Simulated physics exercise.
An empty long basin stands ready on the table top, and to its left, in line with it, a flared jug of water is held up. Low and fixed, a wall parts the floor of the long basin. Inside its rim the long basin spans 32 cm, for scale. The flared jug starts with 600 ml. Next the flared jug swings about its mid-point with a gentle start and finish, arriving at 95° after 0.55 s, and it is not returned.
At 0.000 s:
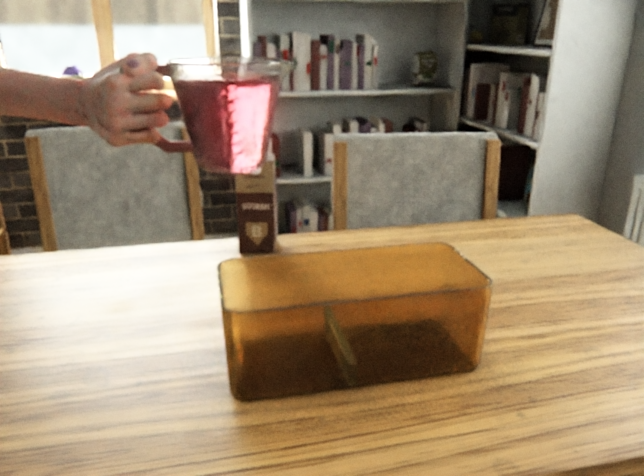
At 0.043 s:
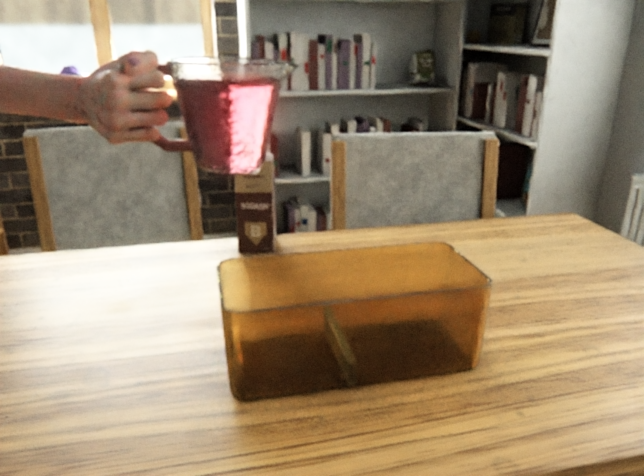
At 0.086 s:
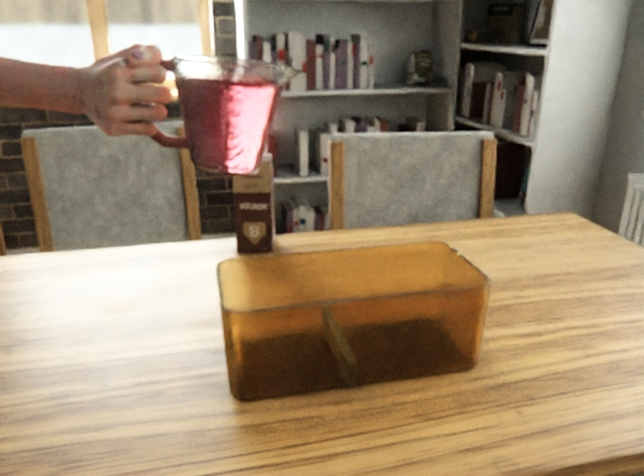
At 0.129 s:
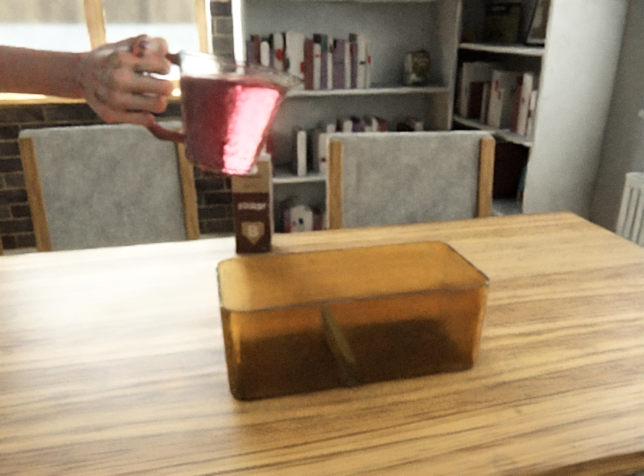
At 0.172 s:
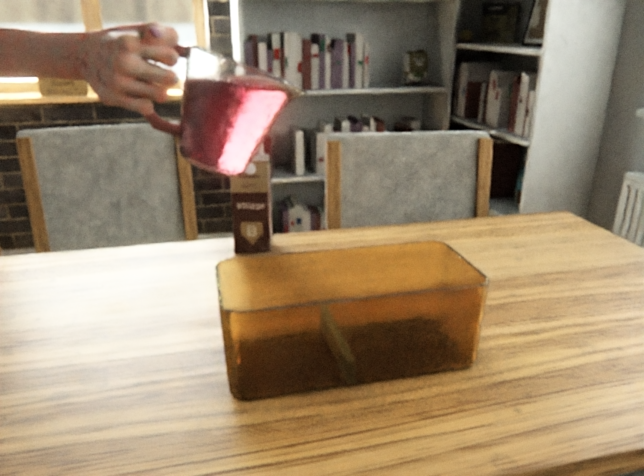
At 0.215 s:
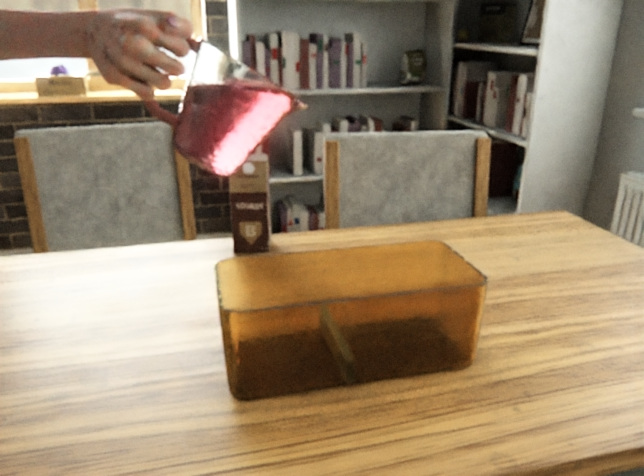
A hand tilts a jug of pink liquid rightward above a divided amber basin.
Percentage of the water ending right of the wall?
84 per cent.
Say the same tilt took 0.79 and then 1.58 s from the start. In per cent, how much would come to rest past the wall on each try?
In order, 80 and 85 per cent.
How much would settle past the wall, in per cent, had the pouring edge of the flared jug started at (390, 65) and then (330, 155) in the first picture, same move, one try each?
70 per cent first, 90 per cent second.
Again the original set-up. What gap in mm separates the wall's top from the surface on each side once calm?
The left comes to roughly 28 mm and the right to roughly 10 mm.
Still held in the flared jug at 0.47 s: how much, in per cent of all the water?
46 %.
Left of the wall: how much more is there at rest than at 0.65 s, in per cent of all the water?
5 %.
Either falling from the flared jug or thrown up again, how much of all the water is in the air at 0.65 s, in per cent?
Near 24 per cent, I'd say.
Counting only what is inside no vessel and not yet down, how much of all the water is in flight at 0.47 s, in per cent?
Around 42 in a hundred.
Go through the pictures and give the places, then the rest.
The first frame shows tilt 0°; pouring edge (298, 62); surface from (175, 78) to (279, 77); the long basin's rim runs from (220, 286) to (470, 263); the wall's top is at (339, 335).
The second frame shows tilt 1°; pouring edge (299, 64); surface from (175, 77) to (279, 77).
The third frame shows tilt 6°; pouring edge (301, 70); surface from (178, 75) to (280, 81).
The fourth frame shows tilt 12°; pouring edge (305, 79); surface from (182, 74) to (284, 83).
The fifth frame shows tilt 21°; pouring edge (308, 92); surface from (187, 78) to (292, 88).
The sixth frame shows tilt 32°; pouring edge (310, 107); surface from (189, 86) to (302, 97).
After 0.47 s the tilt is 90° and 46 per cent is still to pour, 0 is left of the wall and 12 right of it.
After 0.65 s the tilt is 95° and 11 per cent is still to pour, 7 is left of the wall and 59 right of it.
After 0.84 s the tilt is 95° and 1 per cent is still to pour, 8 is left of the wall and 83 right of it.
After 1.05 s the tilt is 95° and 0 per cent is still to pour, 11 is left of the wall and 85 right of it.
In the end 12 per cent lies left of the wall, 84 right of it and 4 outside.
